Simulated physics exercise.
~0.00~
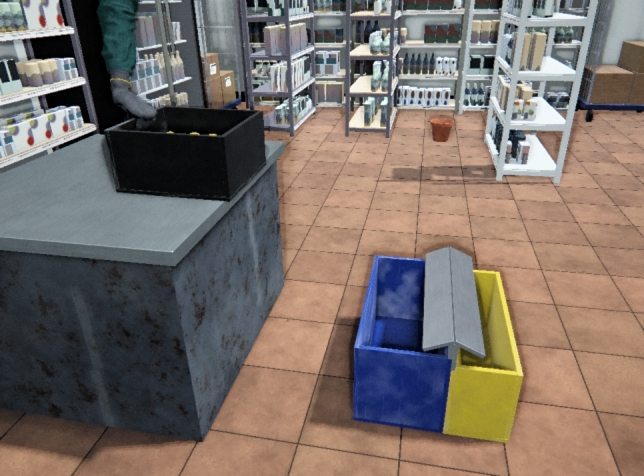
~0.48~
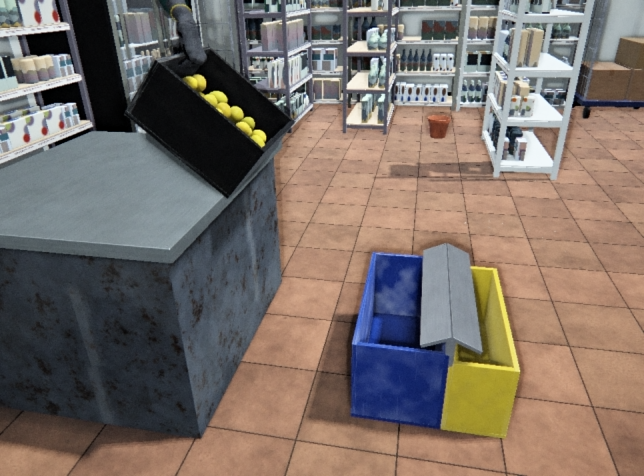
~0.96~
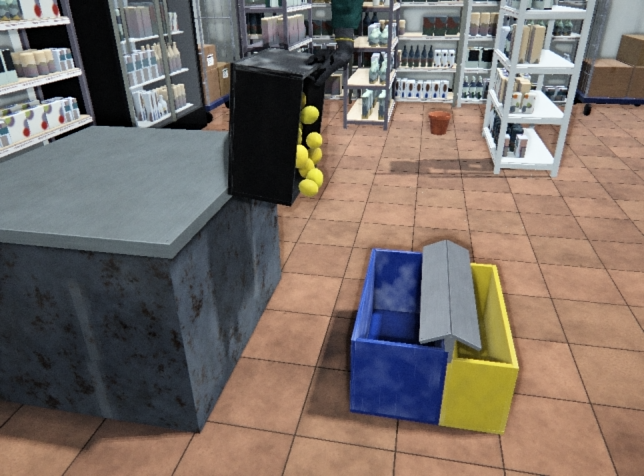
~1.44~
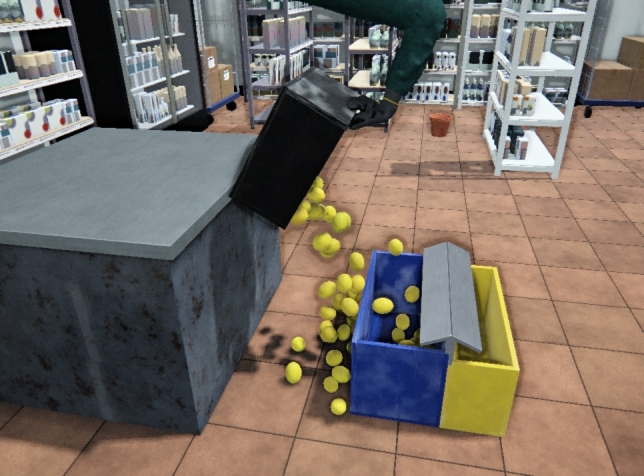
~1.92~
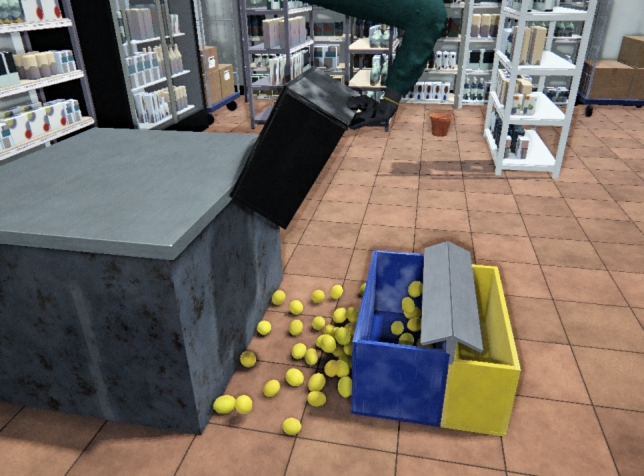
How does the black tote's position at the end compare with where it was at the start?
At the start the black tote sits upright on top of the bench. By the end it is farther right, held tipped over past the bench's right edge with its open side facing downward.
